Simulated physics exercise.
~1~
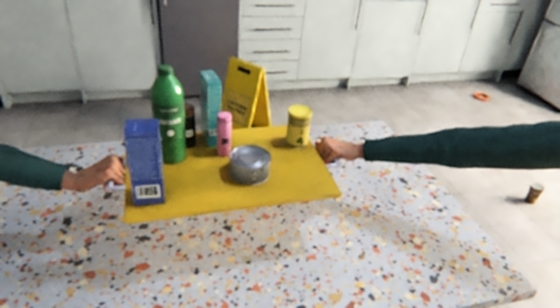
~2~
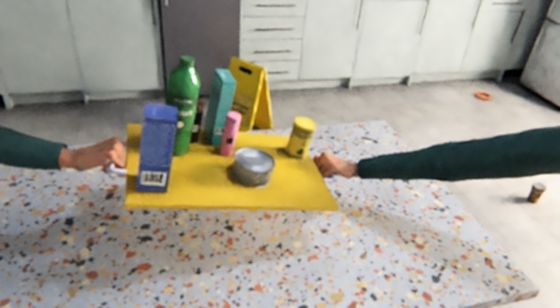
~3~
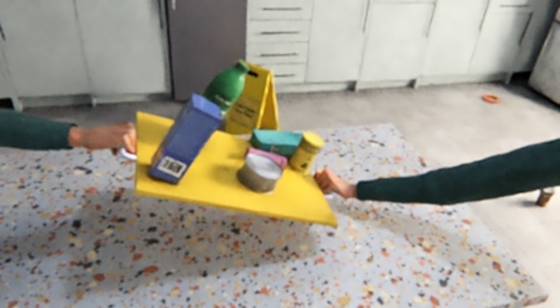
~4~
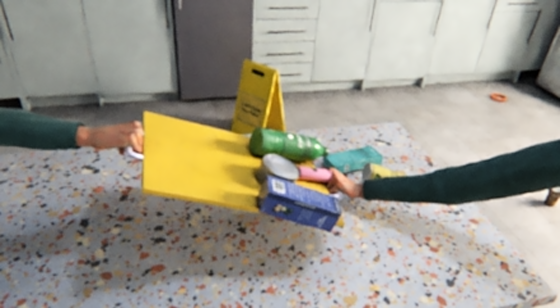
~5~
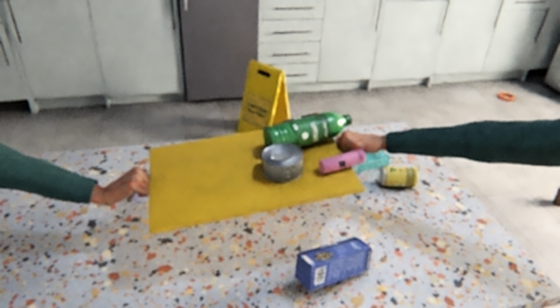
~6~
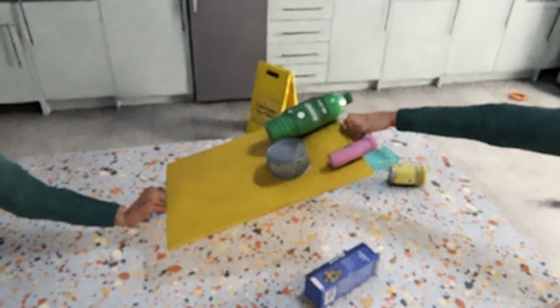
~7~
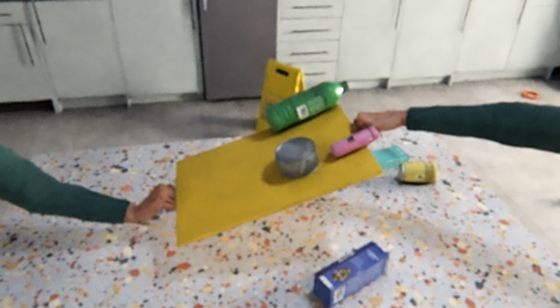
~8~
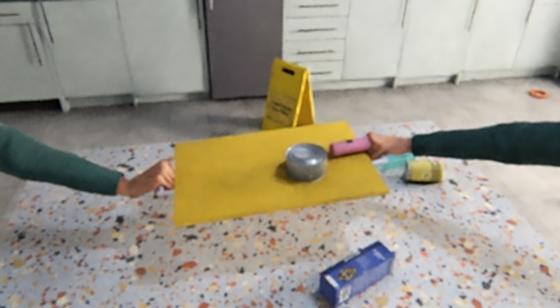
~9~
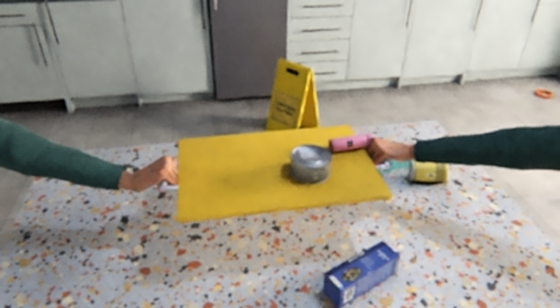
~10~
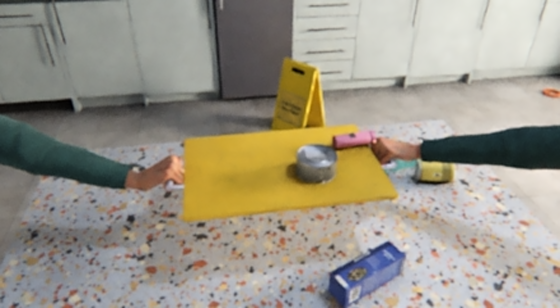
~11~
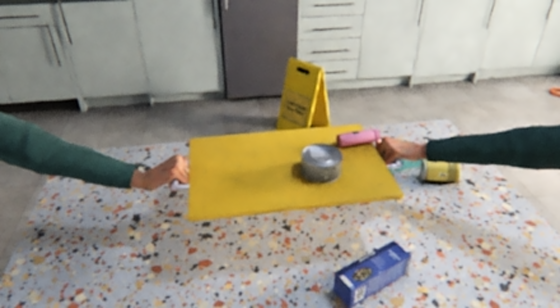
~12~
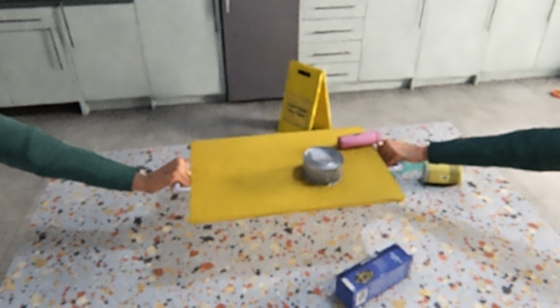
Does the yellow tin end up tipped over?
Yes, the yellow tin topples when the tray dips to the right, and it ends up lying on its side on the speckled counter.
